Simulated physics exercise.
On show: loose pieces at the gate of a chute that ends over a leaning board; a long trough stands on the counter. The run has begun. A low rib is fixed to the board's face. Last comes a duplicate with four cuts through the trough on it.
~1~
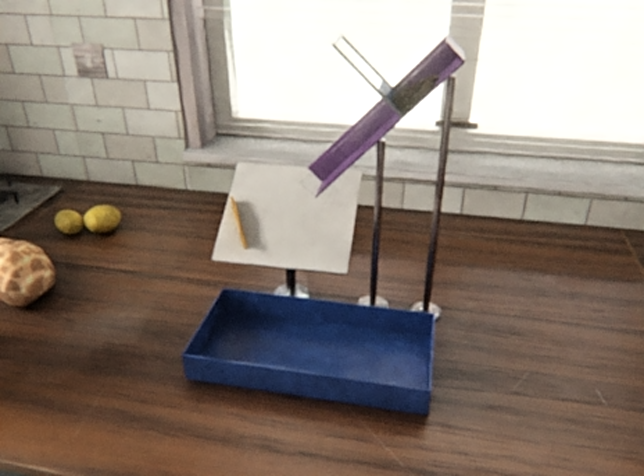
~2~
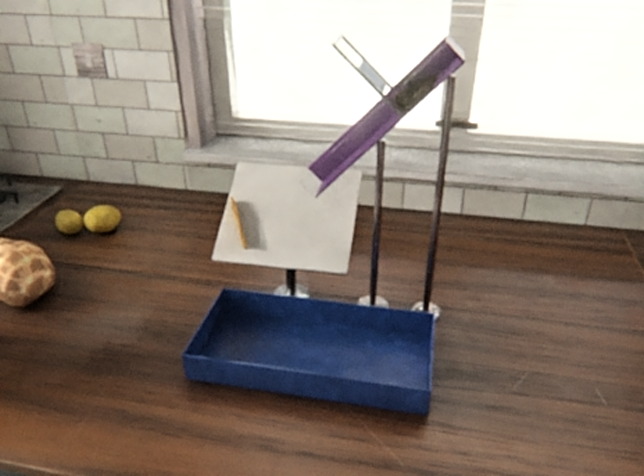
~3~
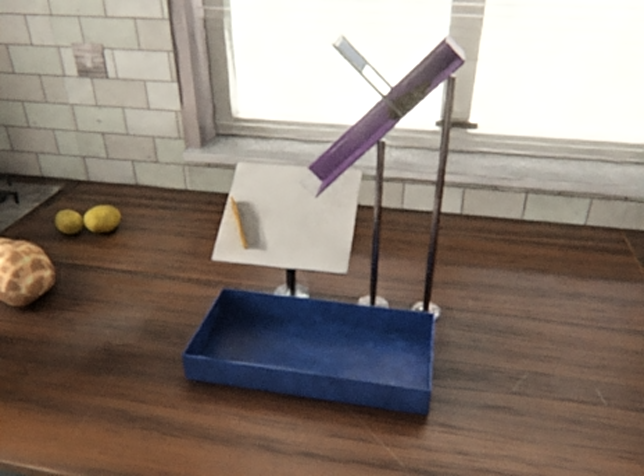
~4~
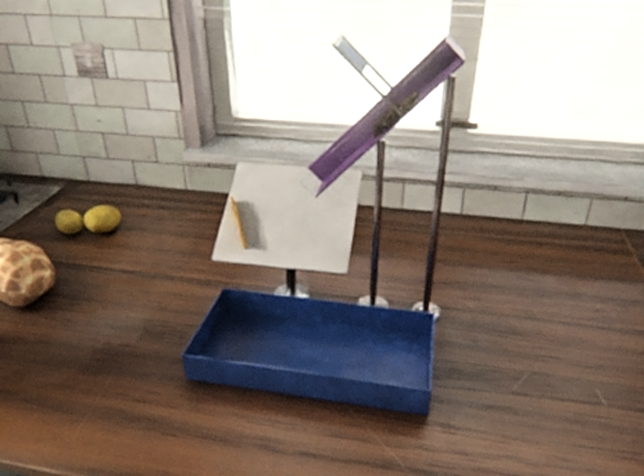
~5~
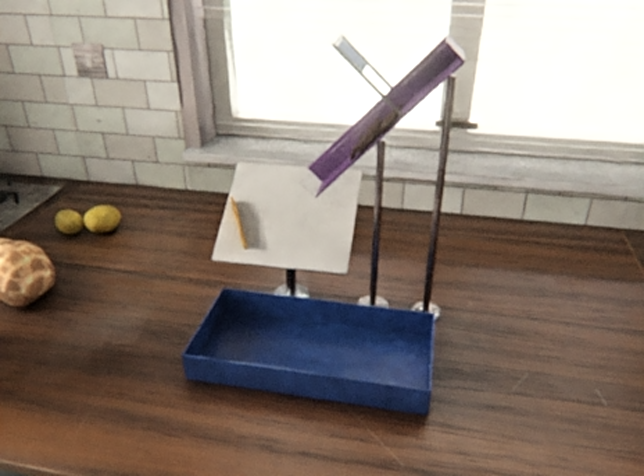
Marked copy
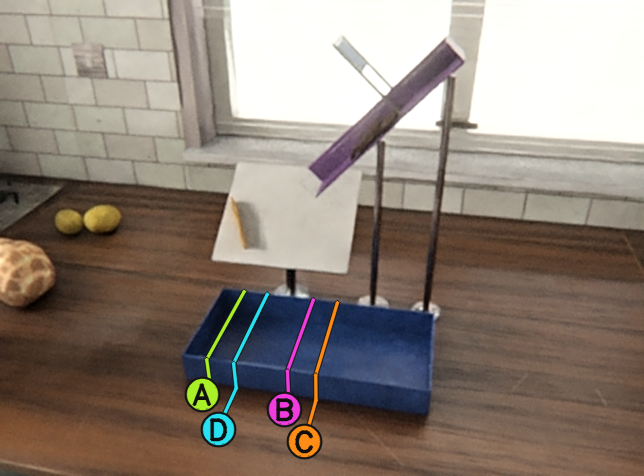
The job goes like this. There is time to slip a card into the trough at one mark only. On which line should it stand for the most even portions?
Line D does it best.
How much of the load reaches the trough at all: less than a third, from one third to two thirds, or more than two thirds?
More than two thirds.
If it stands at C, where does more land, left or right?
More lands on the left.
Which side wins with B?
More lands on the left.
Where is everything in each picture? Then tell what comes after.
In the first picture, load behind the gate at (413, 92), allspice berries; lip of the chute at (319, 190), sloping fairly steeply.
In the second picture, middle of the board at (289, 214), tilted fairly steeply; middle of its low edge at (278, 266); of its high edge at (299, 166).
In the third picture, front corners of the trough at (183, 355) and (430, 390), empty; front of the load at (394, 114).
In the fourth picture, middle of the load at (390, 116); its front at (377, 129), about a quarter of the way to the lip; rib from (231, 196) to (244, 244).
In the fifth picture, middle of the load at (373, 131); its front at (353, 155), about half of the way to the lip.
On the marked copy, line A crosses the front rim at (207, 358); line B crosses the front rim at (287, 370); line C crosses the front rim at (316, 374); line D crosses the front rim at (233, 362).
If A is chosen, of what is caught, a small part on the left of the divider, most on the right.
If B is chosen, of what is caught, all on the left of the divider, none on the right.
If C is chosen, of what is caught, all on the left of the divider, none on the right.
If D is chosen, of what is caught, about two thirds on the left of the divider, about a third on the right.
